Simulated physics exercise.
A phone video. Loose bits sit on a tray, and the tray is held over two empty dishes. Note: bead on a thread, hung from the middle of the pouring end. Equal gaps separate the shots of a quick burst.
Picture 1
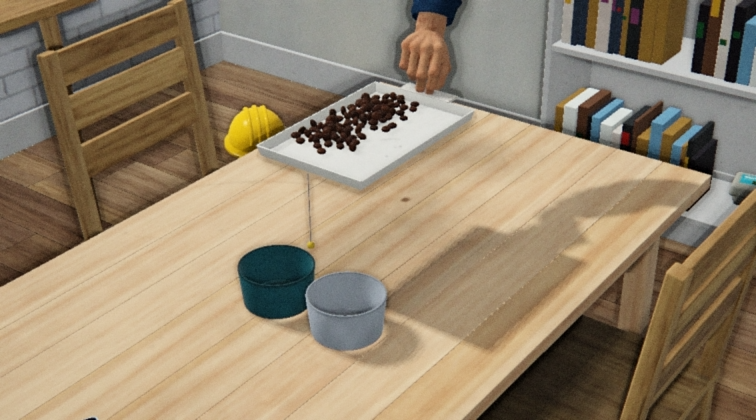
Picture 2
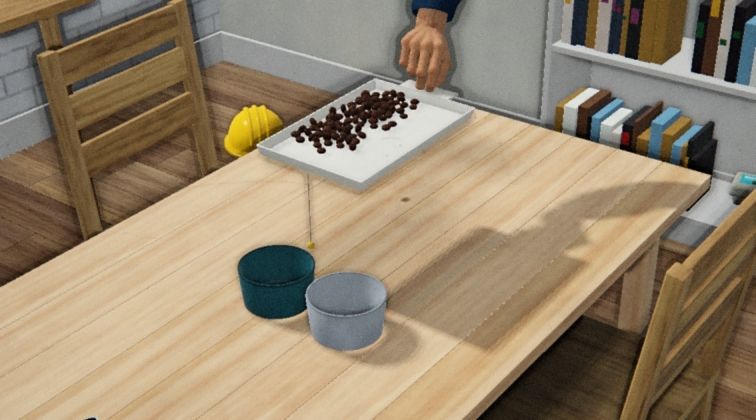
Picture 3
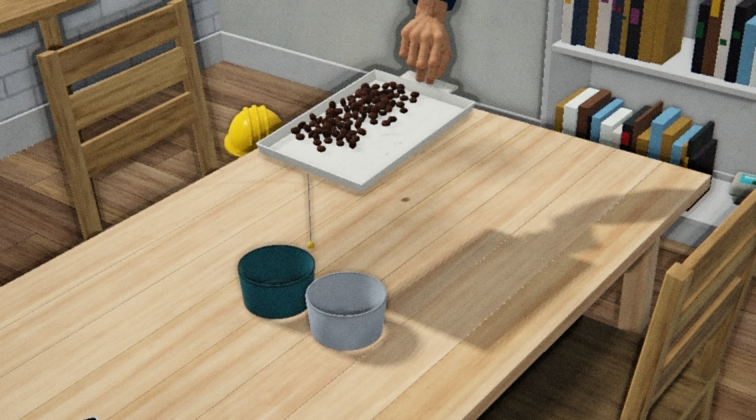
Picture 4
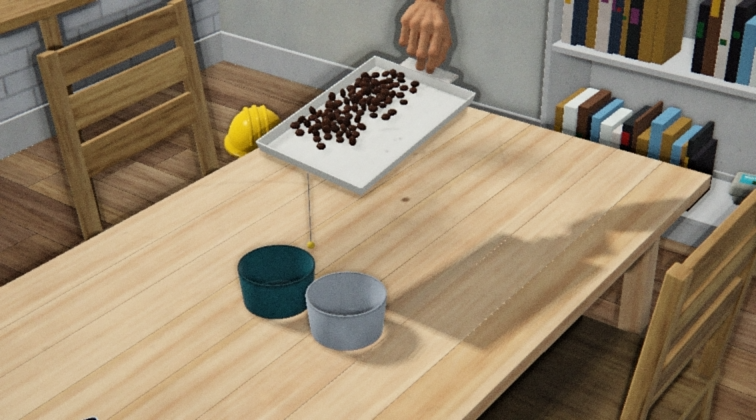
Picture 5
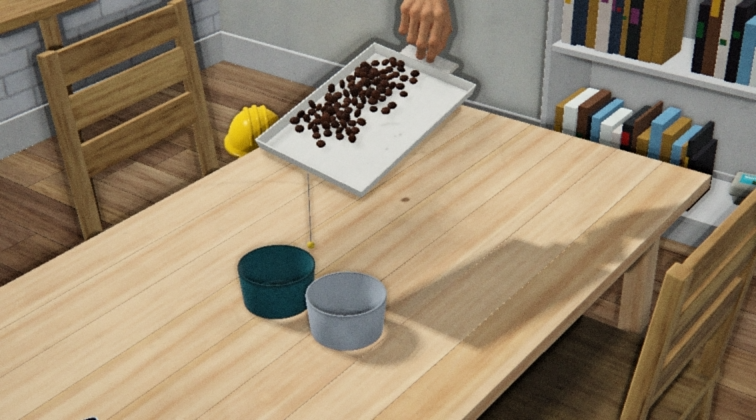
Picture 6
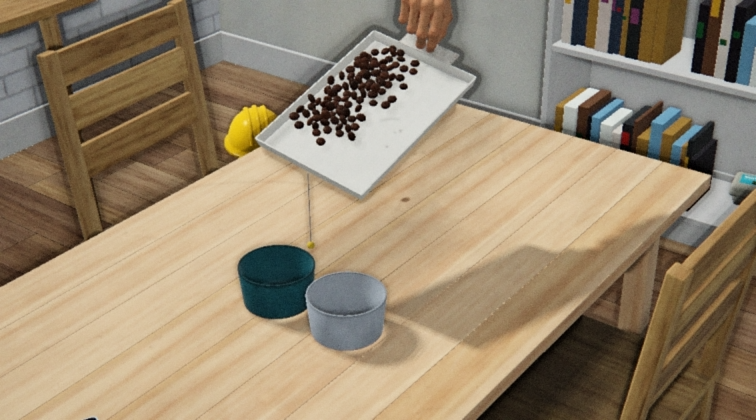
A white tray of dark brown bits, gripped at its far edge by a hand, starts nearly level above a pale wooden table and tilts gradually, its far side rising and its near right corner lowest, while the bits shift slightly. Below sit a teal dish at left and a grey one at right, near a small yellow bead hanging on a thread. The steady, raised view includes wooden chairs, a yellow hard hat and bookshelves.
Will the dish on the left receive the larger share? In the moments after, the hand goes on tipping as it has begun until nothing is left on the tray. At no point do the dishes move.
No - the fuller dish will be the one on the right.
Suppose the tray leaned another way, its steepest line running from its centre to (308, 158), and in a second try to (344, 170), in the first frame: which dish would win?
At the first place the left dish, at the second the right dish.
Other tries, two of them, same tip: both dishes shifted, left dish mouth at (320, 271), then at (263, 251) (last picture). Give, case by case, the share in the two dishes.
It would be roughly 60 per cent for the first and roughly 60 per cent for the second.
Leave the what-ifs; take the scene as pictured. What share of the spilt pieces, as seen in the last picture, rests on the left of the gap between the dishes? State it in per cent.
10 per cent, about.
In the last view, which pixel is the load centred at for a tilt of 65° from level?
About (354, 182).
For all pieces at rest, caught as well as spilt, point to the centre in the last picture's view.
I'd mark it at roughly (349, 319).
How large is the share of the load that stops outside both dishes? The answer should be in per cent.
I'd say around 40 per cent.
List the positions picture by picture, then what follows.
Corners of the pouring end at (261, 145) and (361, 179), level; middle of the load at (355, 116), flat chocolate drops; left dish at (252, 297); right dish at (322, 327); bead on its thread at (311, 245), in the first picture.
Corners of the pouring end at (261, 145) and (361, 180), level; middle of the load at (355, 114), in the second picture.
Corners of the pouring end at (260, 143) and (361, 182), tipped barely, lowest at the right corner; middle of the load at (355, 109), in the third picture.
Corners of the pouring end at (260, 141) and (361, 186), tipped a little, lowest at the right corner; middle of the load at (355, 101), in the fourth picture.
Corners of the pouring end at (260, 139) and (361, 189), tipped a little, lowest at the right corner; middle of the load at (355, 93), in the fifth picture.
Corners of the pouring end at (259, 138) and (361, 192), tipped clearly, lowest at the right corner; middle of the load at (362, 87); left dish at (252, 297); right dish at (322, 327), in the sixth picture.
Soon after the last picture, tray tipped steeply; most on the tray; about a quarter in the air.
A little later, tray tipped past a quarter turn; about a quarter on the tray; about half in the right dish; a stray few in the left dish; about a quarter outside both; a small part in the air.
Later still, tray tipped past a quarter turn; about half in the right dish; a stray few in the left dish; about half outside both.
At rest, tray tipped past a quarter turn; about two thirds in the right dish; a stray few in the left dish; about a third outside both.
